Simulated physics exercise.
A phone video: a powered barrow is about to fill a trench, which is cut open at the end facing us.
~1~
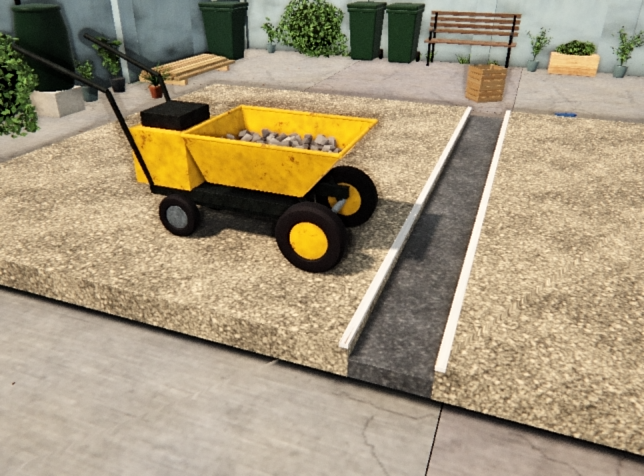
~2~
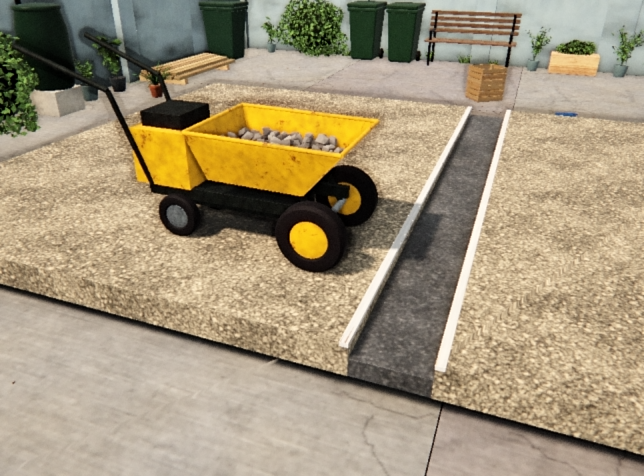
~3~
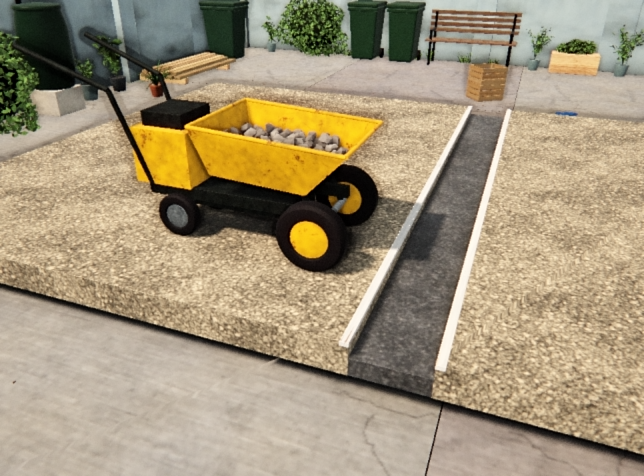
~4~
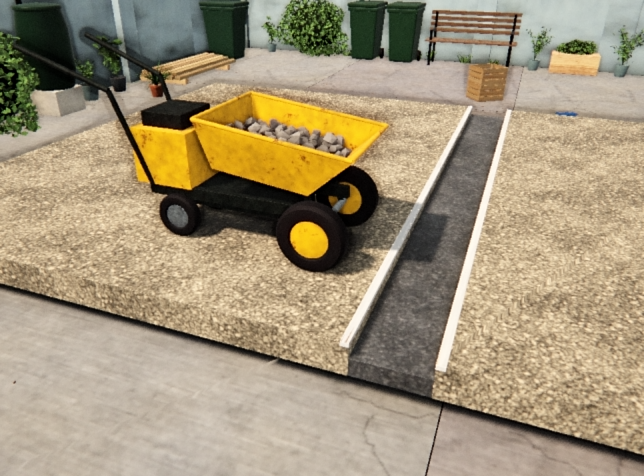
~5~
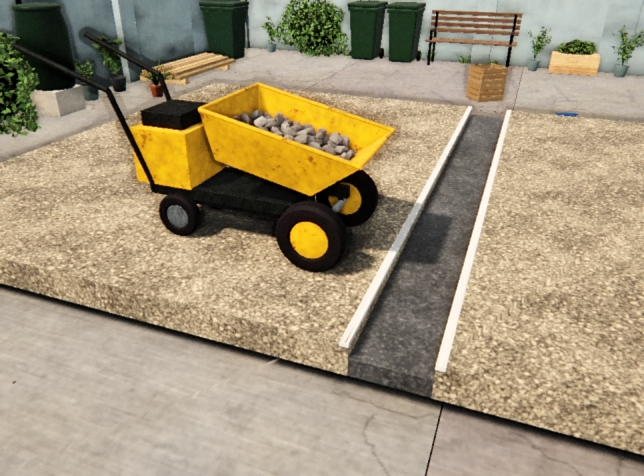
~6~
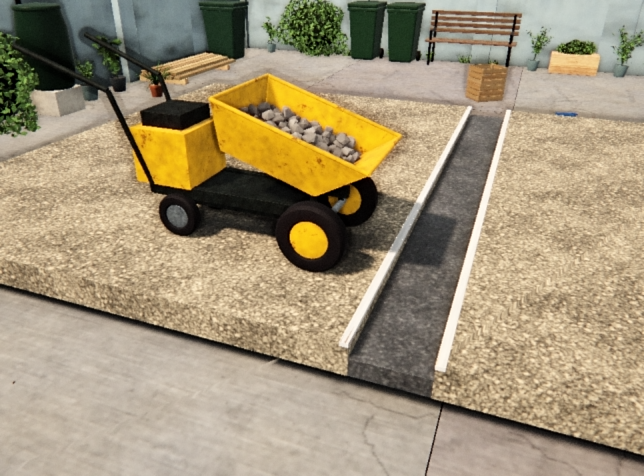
A yellow skip loaded with grey stones tilts gradually toward the trench on its right.
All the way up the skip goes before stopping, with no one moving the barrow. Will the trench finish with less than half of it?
No, more than half.
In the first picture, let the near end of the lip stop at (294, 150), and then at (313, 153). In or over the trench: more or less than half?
So the first stop would give past the halfway mark, while the second would give past the halfway mark.
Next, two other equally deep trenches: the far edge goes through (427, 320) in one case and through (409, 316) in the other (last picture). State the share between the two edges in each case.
Around 50 percent first, around 30 percent second.
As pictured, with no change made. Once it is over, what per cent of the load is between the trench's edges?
I'd put that share near 85 per cent.
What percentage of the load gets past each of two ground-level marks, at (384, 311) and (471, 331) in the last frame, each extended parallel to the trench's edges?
Around 90 in a hundred for the first, 10 in a hundred for the second.
Soon, skip tipped steeply; all in the skip.
A while on, skip tipped right over; nearly all in the skip; a small part in or heaped over the trench; a stray few falling.
Towards the end, skip tipped right over; about a quarter in the skip; about two thirds in or heaped over the trench; a small part beyond it.
Finally, skip tipped right over; most in or heaped over the trench; about a quarter beyond it.
